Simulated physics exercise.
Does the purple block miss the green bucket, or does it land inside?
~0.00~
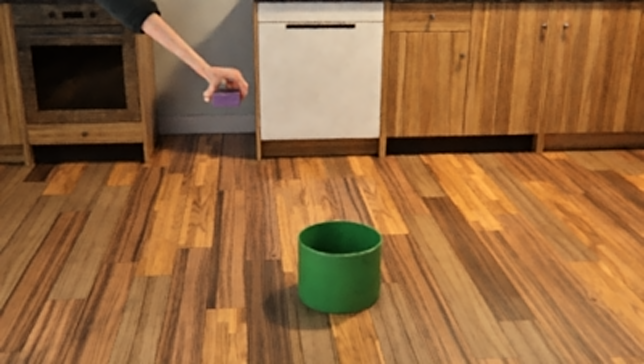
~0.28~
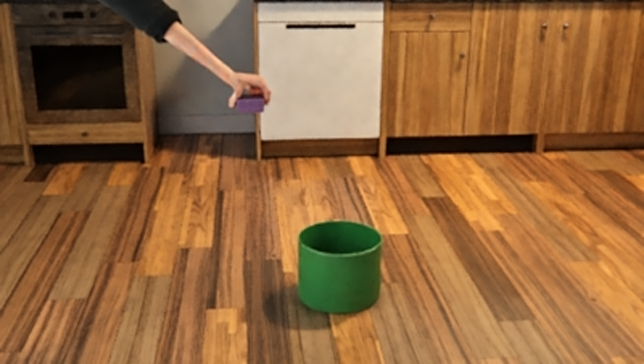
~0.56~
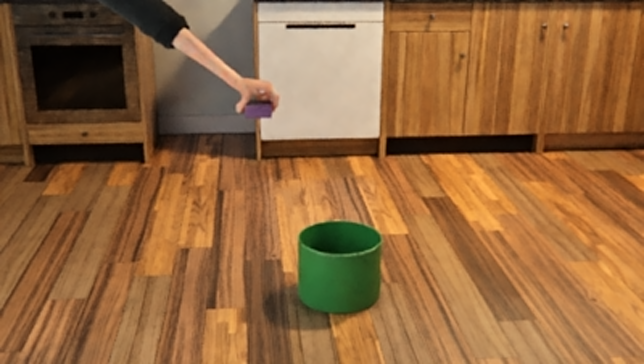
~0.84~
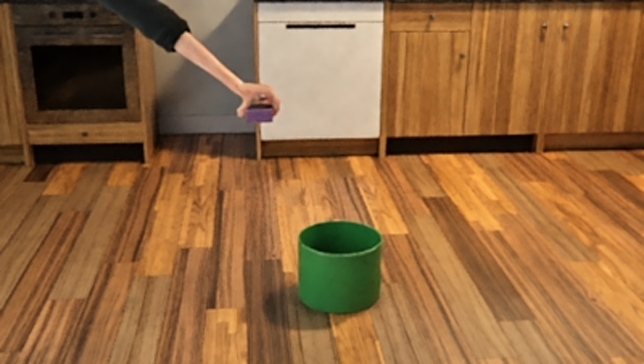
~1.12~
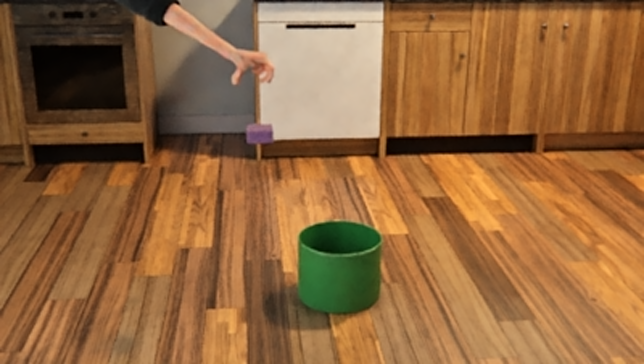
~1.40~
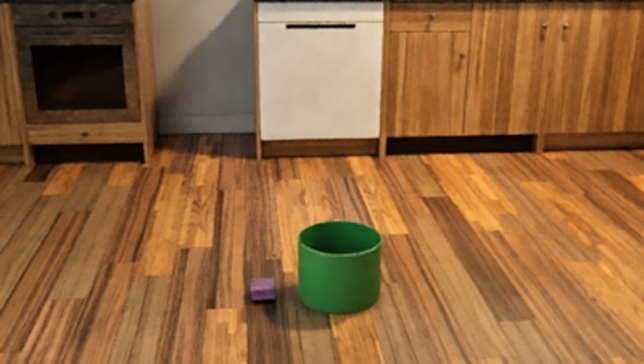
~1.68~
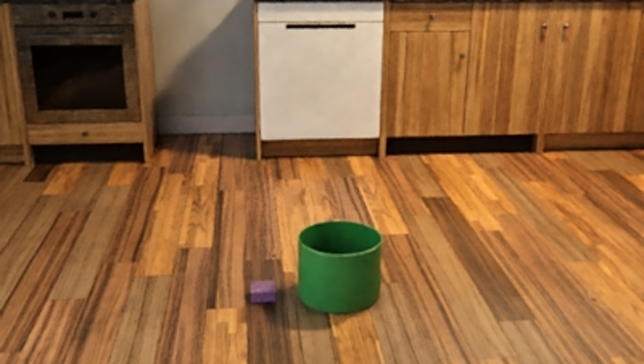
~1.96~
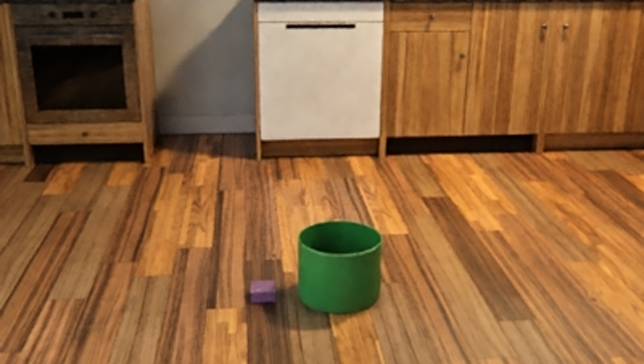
The purple block misses the bucket. It comes down beside it and rests on the wooden floor to its left.
